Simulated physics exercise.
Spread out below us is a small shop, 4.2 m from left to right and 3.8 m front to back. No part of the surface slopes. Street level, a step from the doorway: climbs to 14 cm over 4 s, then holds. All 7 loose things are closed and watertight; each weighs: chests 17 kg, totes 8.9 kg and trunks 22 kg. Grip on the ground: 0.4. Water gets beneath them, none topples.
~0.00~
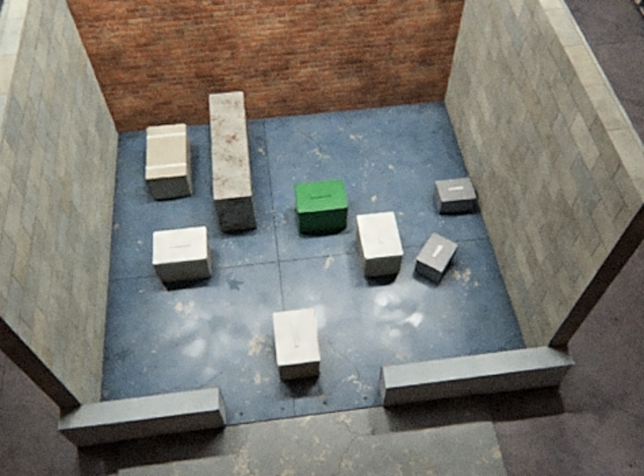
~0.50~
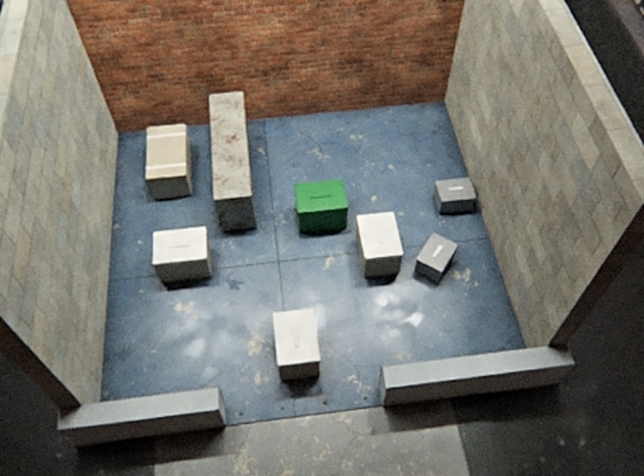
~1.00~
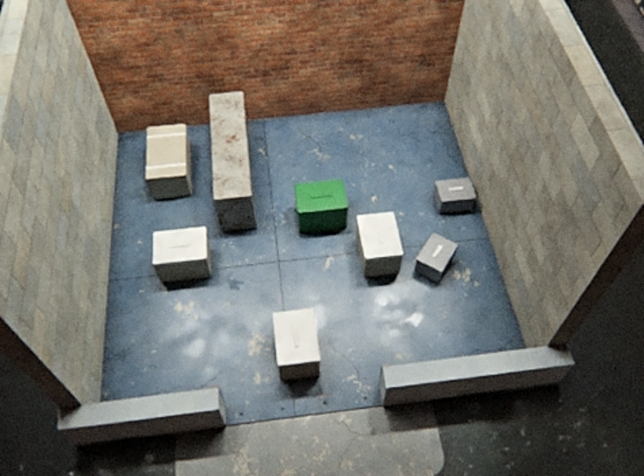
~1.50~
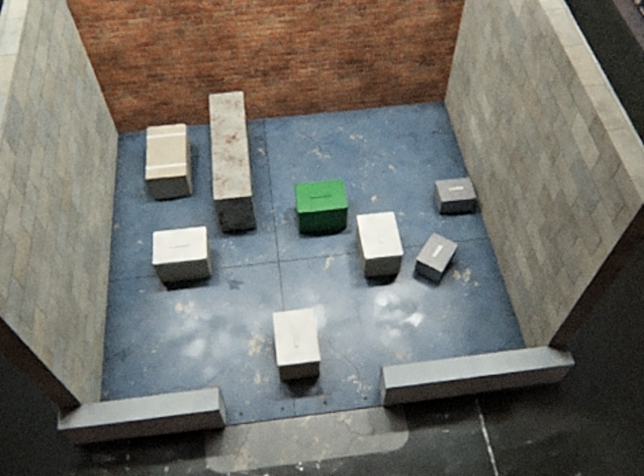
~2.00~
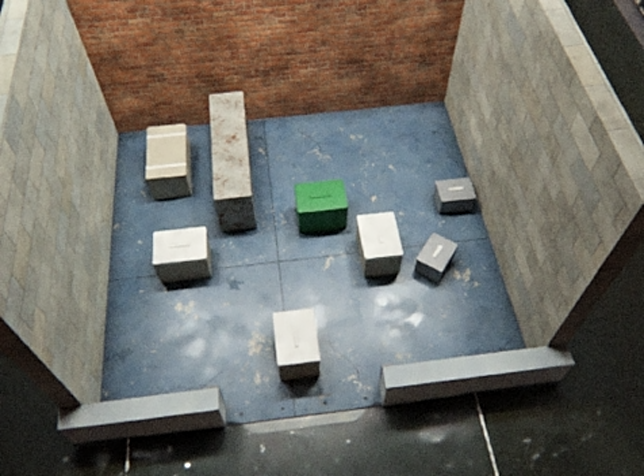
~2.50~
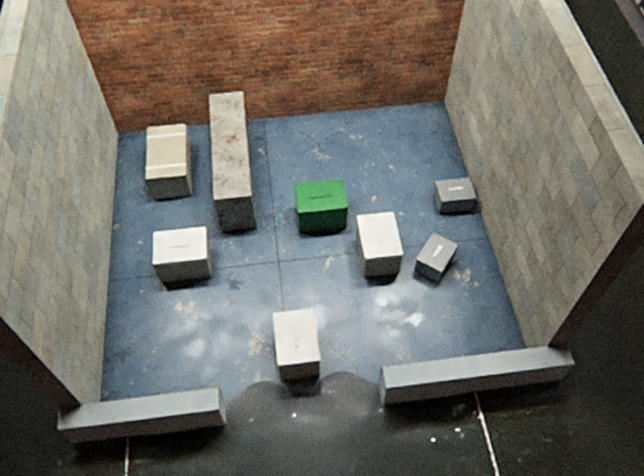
In a small walled shop with a blue floor, a green chest and several pale and gray boxes stayed put while dark water crept over the pavement outside and just edged in at the doorway.
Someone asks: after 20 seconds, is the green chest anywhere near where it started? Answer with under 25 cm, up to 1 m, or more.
After 20 seconds the green chest is more than 1 m from its start.
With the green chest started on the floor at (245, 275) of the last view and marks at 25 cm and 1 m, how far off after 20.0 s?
Result: It drifts a great deal.
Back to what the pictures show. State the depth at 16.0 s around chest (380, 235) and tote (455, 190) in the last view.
Close to 9 and 11 centimetres.
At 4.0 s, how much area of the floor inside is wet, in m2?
At that time the wet patch spans about 2.5 m2.
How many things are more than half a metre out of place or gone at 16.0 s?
Answer: 4.
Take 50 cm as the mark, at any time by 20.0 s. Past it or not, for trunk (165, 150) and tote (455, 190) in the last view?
Within, beyond.
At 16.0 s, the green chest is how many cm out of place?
Roughly 150 centimetres by that point.
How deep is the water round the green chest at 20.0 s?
Roughly 13 cm deep.
After 4.0 s the green chest is near (321, 196), 0.0 m from its start, aground; 0 afloat.
After 9.0 s the green chest is near (321, 196), 0.0 m from its start, aground; 0 afloat.
After 16.0 s the green chest is near (387, 99), 1.7 m from its start, afloat; 6 afloat.
After 20.0 s the green chest is near (449, 161), 1.5 m from its start, afloat; 7 afloat.
